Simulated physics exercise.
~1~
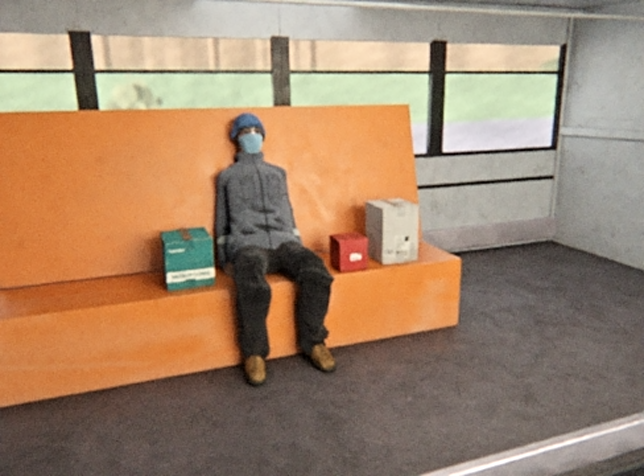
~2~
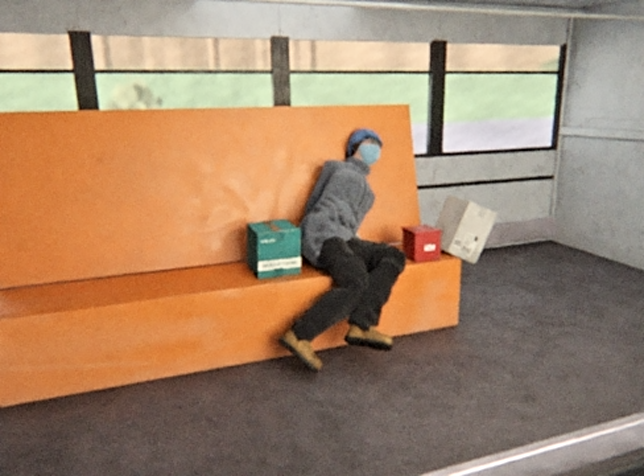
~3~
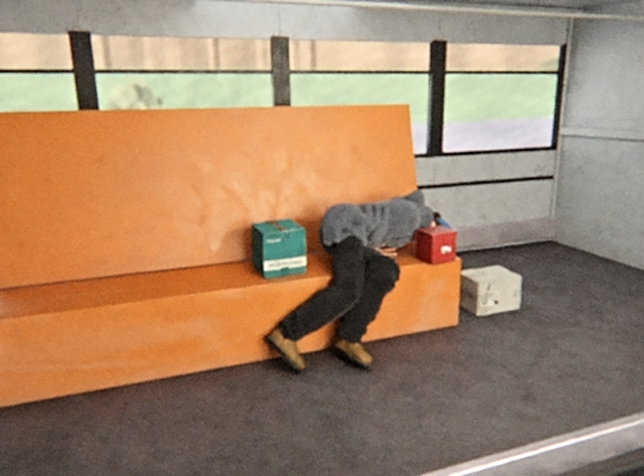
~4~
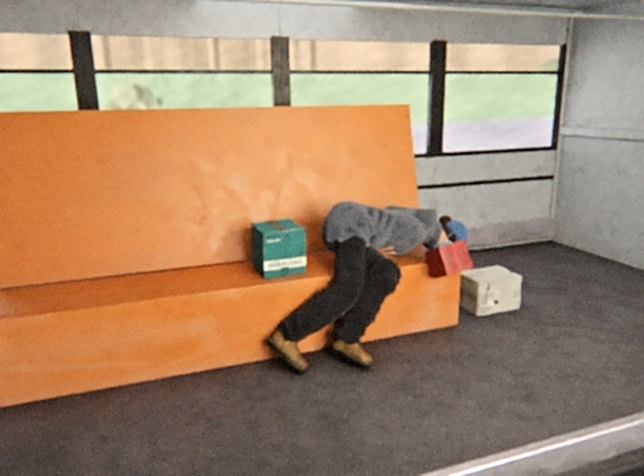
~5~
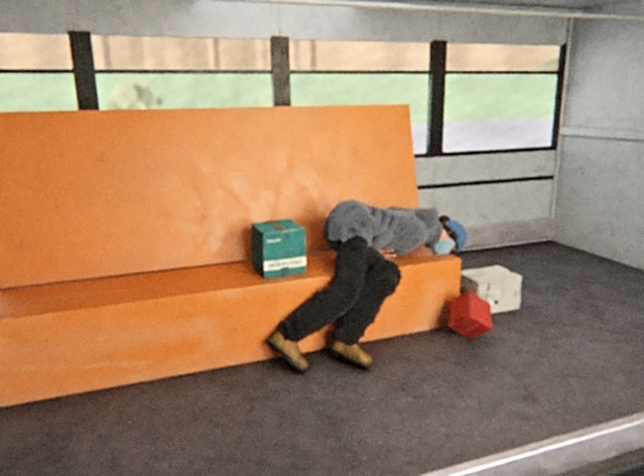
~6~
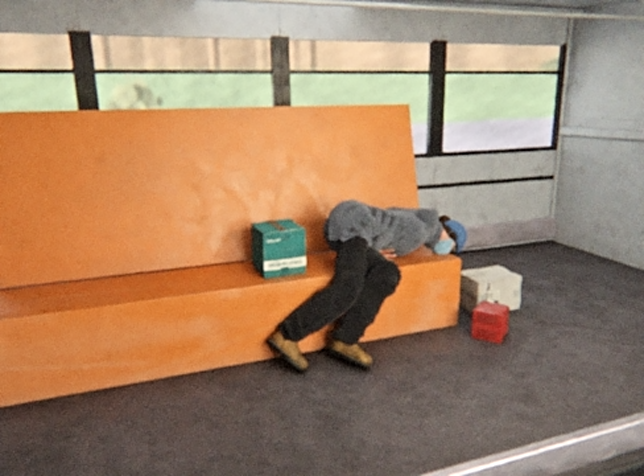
In a rail car, a masked commuter on an orange bench slid right with the luggage and slumped sideways as the white box toppled off the end; the red box then tumbled to the floor, while the teal one stayed on the seat.
